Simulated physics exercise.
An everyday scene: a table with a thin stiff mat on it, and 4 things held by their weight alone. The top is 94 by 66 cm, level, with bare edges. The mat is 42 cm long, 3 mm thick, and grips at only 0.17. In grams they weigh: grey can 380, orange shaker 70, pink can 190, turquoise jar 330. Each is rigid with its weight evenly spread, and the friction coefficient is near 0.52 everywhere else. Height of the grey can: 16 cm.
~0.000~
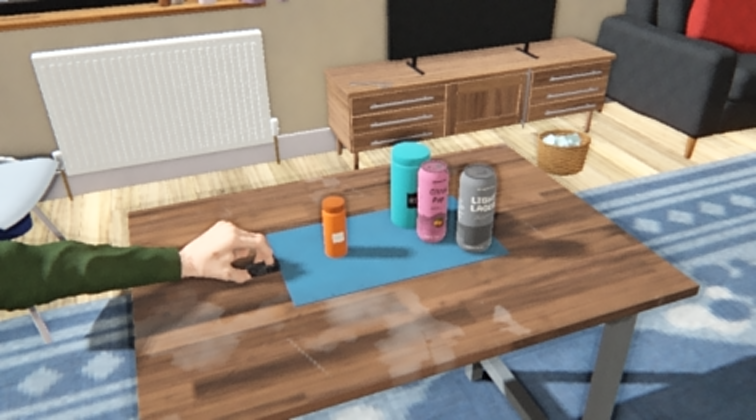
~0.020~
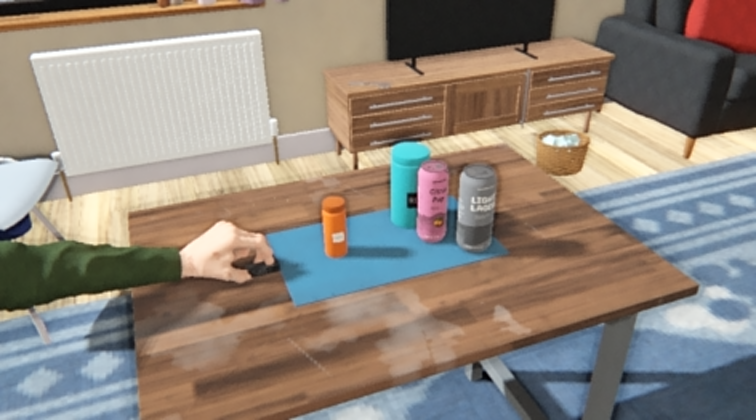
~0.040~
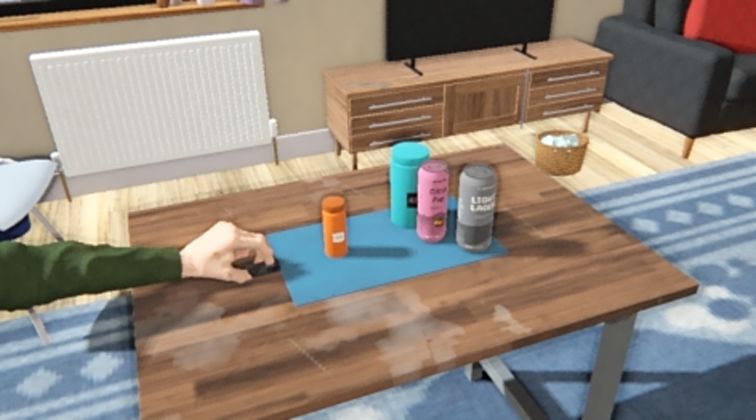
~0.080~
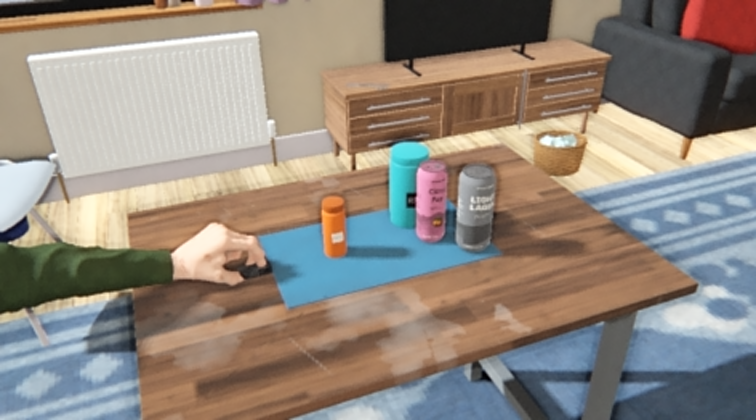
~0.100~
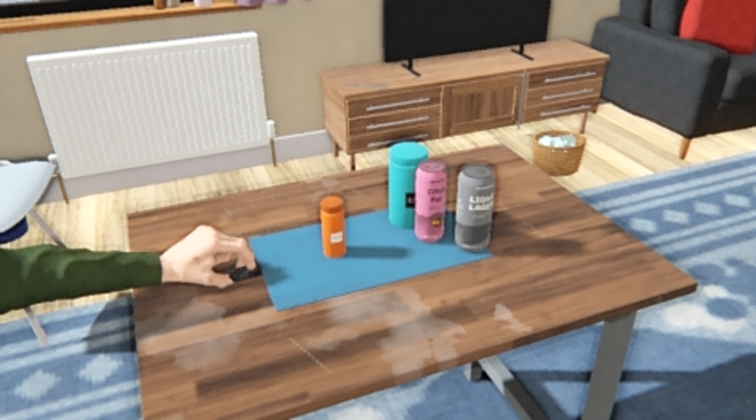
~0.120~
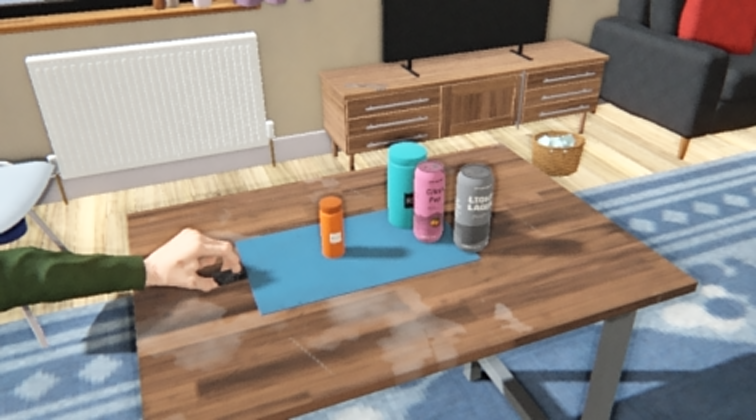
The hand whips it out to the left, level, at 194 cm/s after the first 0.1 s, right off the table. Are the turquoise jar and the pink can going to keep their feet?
The turquoise jar stays upright and the pink can stays upright.
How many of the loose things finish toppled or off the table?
In all, 1.
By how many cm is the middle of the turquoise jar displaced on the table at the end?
Some 2 cm.
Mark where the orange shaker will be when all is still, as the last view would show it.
At about (262, 260).
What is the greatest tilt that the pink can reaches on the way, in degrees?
Up to 8°.
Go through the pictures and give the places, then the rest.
In the first frame, 0 cm of pull; turquoise jar (410, 186); pink can (433, 203).
In the second frame, 0 cm of pull; grey can (476, 210); orange shaker (335, 227).
In the third frame, 0 cm of pull; grey can (476, 210); orange shaker (335, 227).
In the fourth frame, 2 cm of pull; grey can (475, 209); orange shaker (334, 227).
In the fifth frame, 3 cm of pull; grey can (474, 209); orange shaker (333, 228).
In the sixth frame, 6 cm of pull; turquoise jar (408, 186); pink can (429, 203).
After 0.32 s, 45 cm of pull; pink can leaning 7° near (415, 206); turquoise jar slid 2 cm near (399, 189); orange shaker slid 7 cm.
After 0.52 s, 83 cm of pull; pink can leaning 5° near (424, 204); turquoise jar slid 2 cm near (400, 189); orange shaker leaning 43°.
At rest (1.4 s), tipped over on the table, orange shaker; the other 3 in place, give or take 6 cm. Seen from the same camera at the end, turquoise jar near (400, 189), pink can near (421, 206).
